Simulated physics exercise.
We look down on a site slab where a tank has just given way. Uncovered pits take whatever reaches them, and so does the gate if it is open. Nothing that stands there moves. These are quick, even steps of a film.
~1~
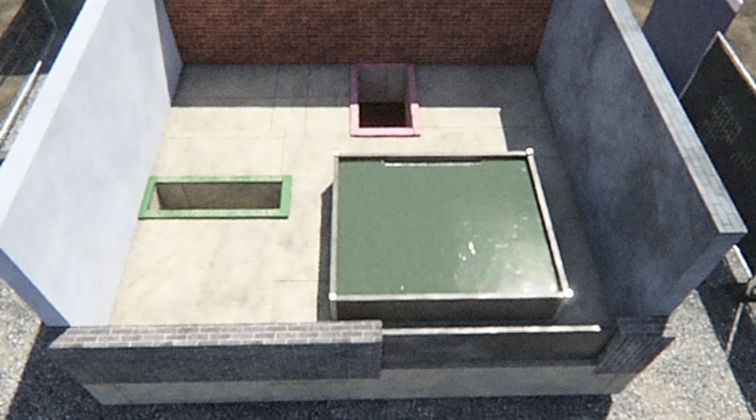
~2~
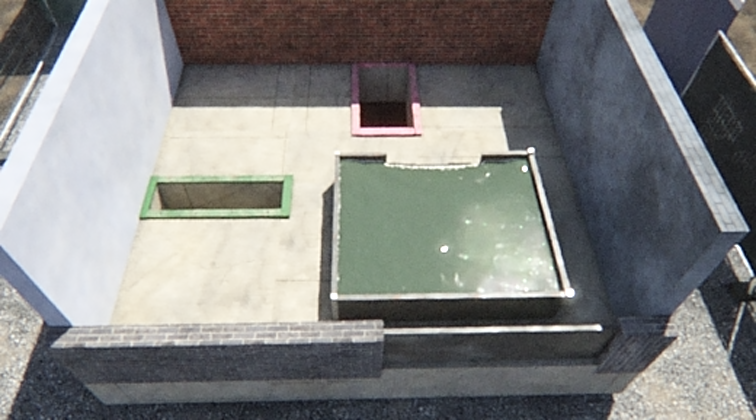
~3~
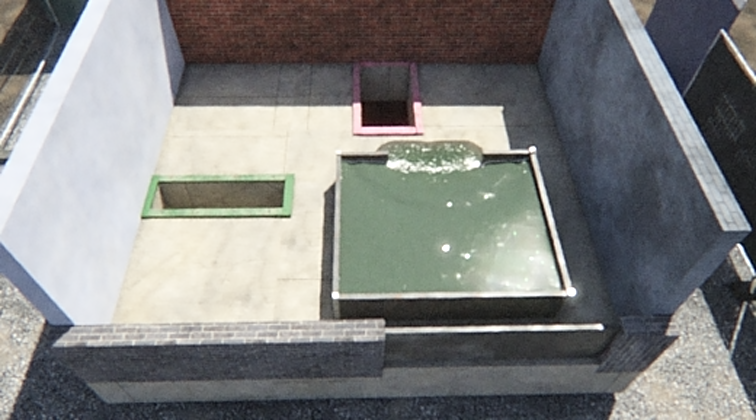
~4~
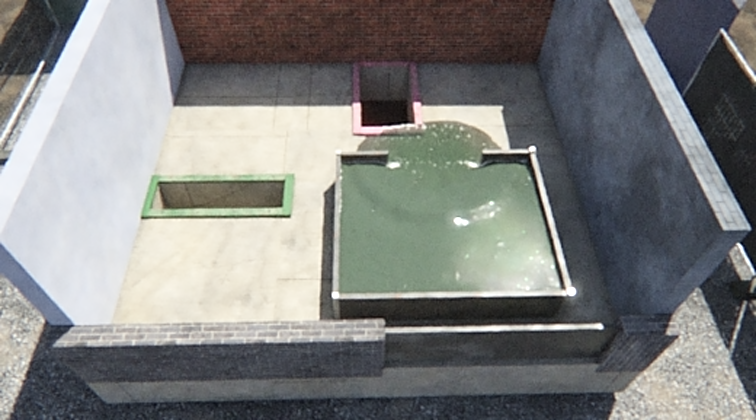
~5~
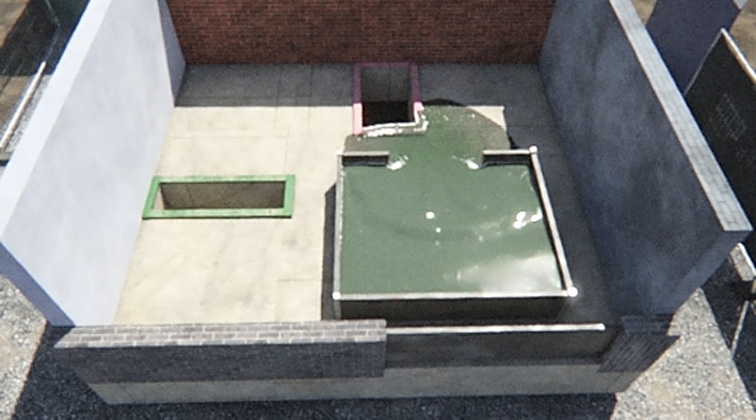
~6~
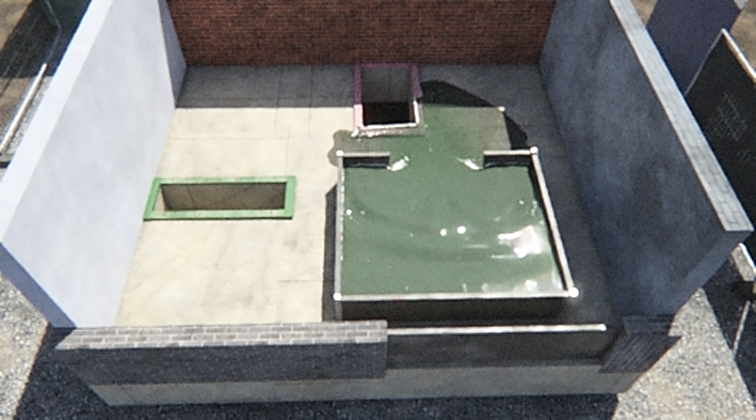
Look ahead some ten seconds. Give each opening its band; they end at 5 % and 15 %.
In the end: The gate takes under 5 %; the pink pit takes over 15 %; the green pit takes under 5 %.
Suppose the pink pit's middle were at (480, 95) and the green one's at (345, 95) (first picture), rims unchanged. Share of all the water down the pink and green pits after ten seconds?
Parts in a hundred: Pink 25, green 20.
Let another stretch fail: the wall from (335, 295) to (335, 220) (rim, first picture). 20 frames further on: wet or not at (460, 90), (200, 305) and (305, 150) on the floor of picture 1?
As listed: Free of water, awash, not flooded.
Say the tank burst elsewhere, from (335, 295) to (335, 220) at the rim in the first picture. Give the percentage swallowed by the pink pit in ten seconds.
In per cent: Pink 0.
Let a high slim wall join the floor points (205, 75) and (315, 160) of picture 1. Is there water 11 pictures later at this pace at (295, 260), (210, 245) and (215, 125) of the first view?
One after the other: No water, no water, no water.
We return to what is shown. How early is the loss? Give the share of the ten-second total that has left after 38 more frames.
Roughly 80 per cent.
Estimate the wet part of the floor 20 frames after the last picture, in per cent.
I make it 40 per cent.
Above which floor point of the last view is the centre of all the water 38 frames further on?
At about (451, 190).
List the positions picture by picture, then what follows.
The water tank at (441, 222) is whole and still, in the first frame.
The front is at a hidden place, out from the gap on the water tank's far side, in the second frame.
Water pours out on the water tank's far side and has run to a hidden place, in the third frame.
The front is at (459, 126), out from the gap on the water tank's far side, in the fourth frame.
Water pours out on the water tank's far side and has run to (445, 103), in the fifth frame.
Water pours out on the water tank's far side and has run to (436, 84), in the sixth frame.
A moment on, water covers 25 % of the floor; the gate 0 %, the pink pit 5 %, the green pit 0 %.
Next, water covers 30 % of the floor; the gate 0 %, the pink pit 10 %, the green pit 0 %.
Then, water covers 40 % of the floor; the gate 0 %, the pink pit 17 %, the green pit 0 %.
Later, water covers 60 % of the floor; the gate 0 %, the pink pit 26 %, the green pit 0 %.
In the end, water covers 90 % of the floor; the gate 0 %, the pink pit 33 %, the green pit 0 %.
